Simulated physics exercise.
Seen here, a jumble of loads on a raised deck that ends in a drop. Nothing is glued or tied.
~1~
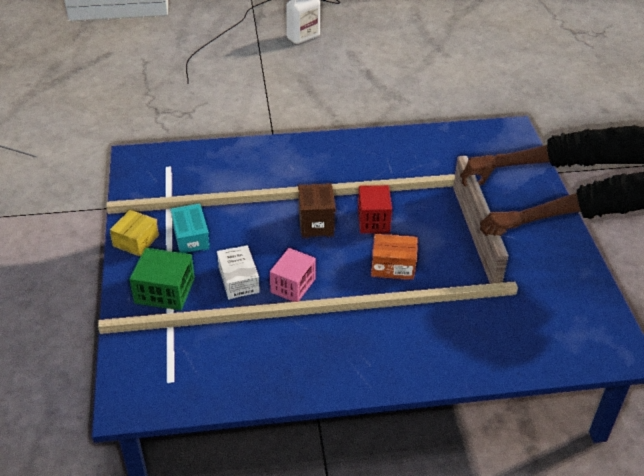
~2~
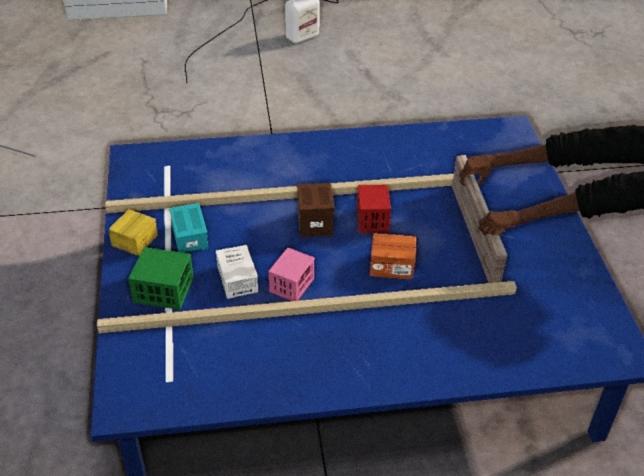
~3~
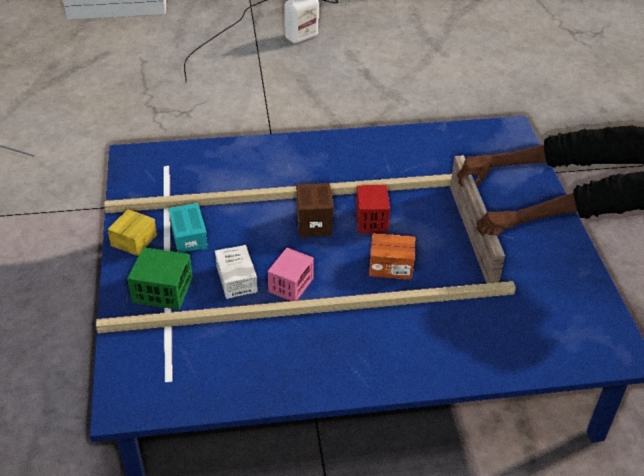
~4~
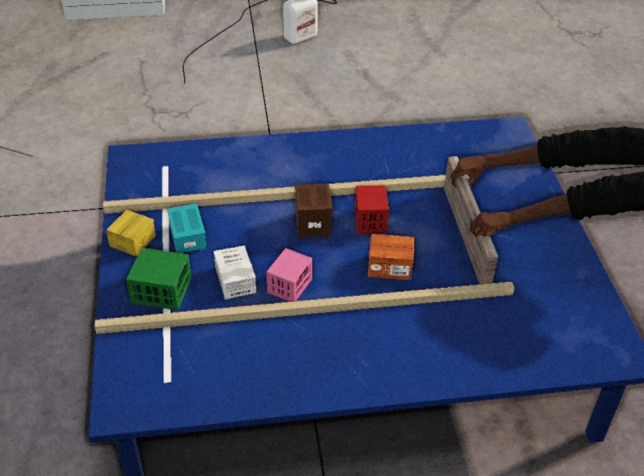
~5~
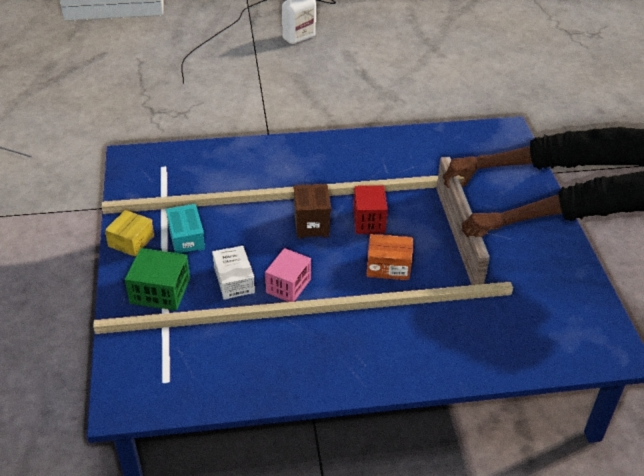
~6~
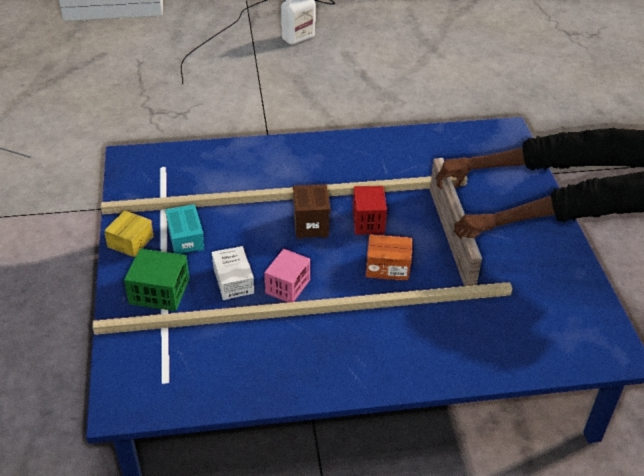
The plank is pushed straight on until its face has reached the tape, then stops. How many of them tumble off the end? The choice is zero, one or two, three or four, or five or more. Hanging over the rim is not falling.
The number that fall off is three or four.
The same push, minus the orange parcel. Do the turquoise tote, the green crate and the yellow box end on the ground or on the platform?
The turquoise tote comes down; the green crate is lost; the yellow box goes over.
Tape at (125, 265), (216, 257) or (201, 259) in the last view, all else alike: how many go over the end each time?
The counts: 6, 1 and 2.
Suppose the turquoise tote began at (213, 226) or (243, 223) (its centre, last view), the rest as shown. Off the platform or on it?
In that order, it tumbles off; comes down.
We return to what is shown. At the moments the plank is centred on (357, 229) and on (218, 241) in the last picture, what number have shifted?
At the one place 3, at the other 8.
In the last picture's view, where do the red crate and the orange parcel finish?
About (147, 229), and the other about (141, 283).
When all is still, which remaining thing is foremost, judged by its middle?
The pink crate ends nearest.
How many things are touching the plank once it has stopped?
2 of them.
A little later, none off yet; yellow box at rest near (129, 234); green crate at rest near (158, 280); turquoise tote at rest near (185, 230).
Next, none off yet; yellow box shifted about its own width near (104, 237); green crate shifted about its own width near (88, 288); turquoise tote shifted about its own width near (138, 233).
When it is over, the number that fall off is three or four; down, white box, turquoise tote, green crate and yellow box.
